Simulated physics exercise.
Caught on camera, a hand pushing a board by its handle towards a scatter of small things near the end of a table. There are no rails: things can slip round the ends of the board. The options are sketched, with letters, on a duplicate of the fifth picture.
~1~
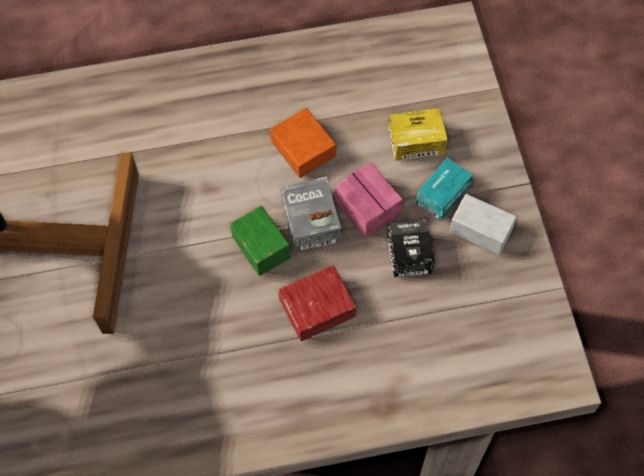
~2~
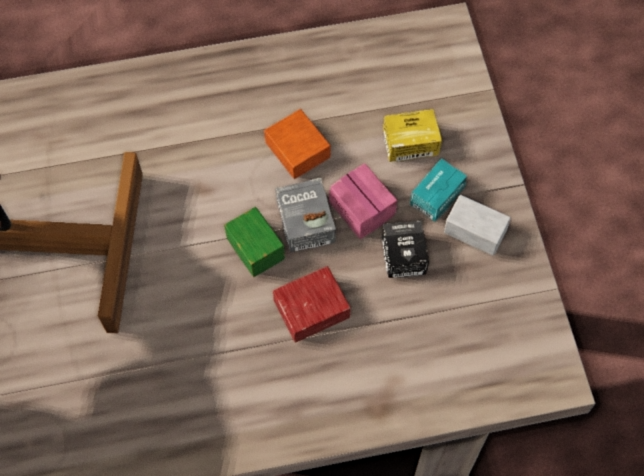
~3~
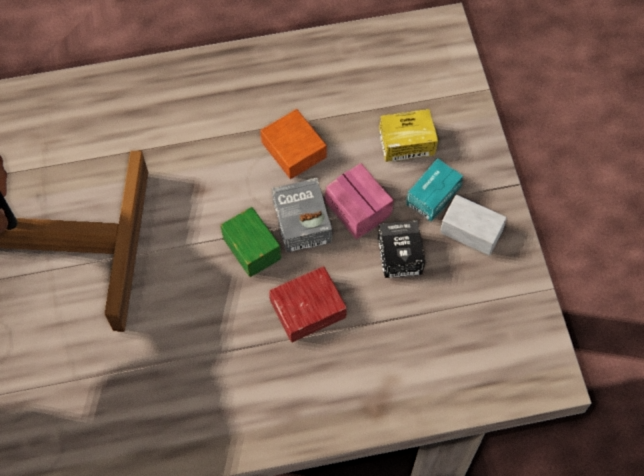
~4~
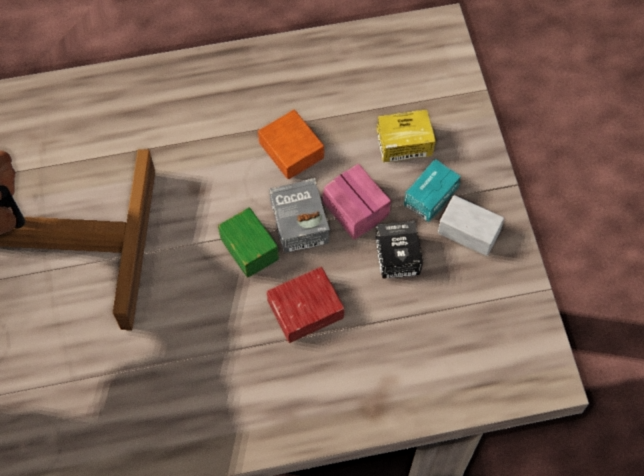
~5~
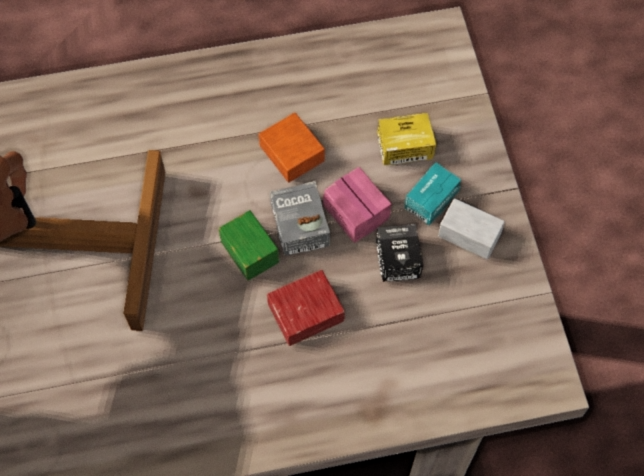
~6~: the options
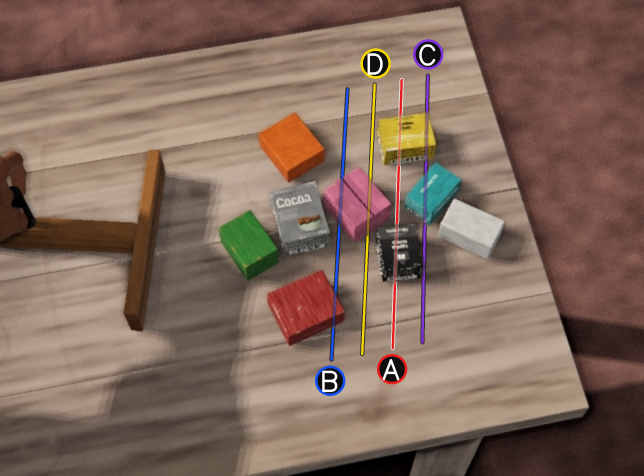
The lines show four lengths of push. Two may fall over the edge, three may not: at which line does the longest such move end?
It can go as far as C.
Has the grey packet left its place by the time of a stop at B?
By then, yes.
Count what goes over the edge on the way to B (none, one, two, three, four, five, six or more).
The count is none.
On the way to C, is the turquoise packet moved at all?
By then, yes.
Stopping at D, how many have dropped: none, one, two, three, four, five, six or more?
In all, none.
On the marked copy, A at (398, 206); B at (340, 216); C at (426, 201); D at (369, 211).
Following C. Soon after the start, board (245, 211); green block (270, 251); grey packet (313, 218).
Later, board (348, 192); turquoise packet (475, 182); yellow box (429, 136).
In the end, board (423, 179); turquoise packet over the edge; yellow box (499, 129); one fallen.
As for the rest, A is within the limit but short; B is within the limit but short; D is within the limit but short.
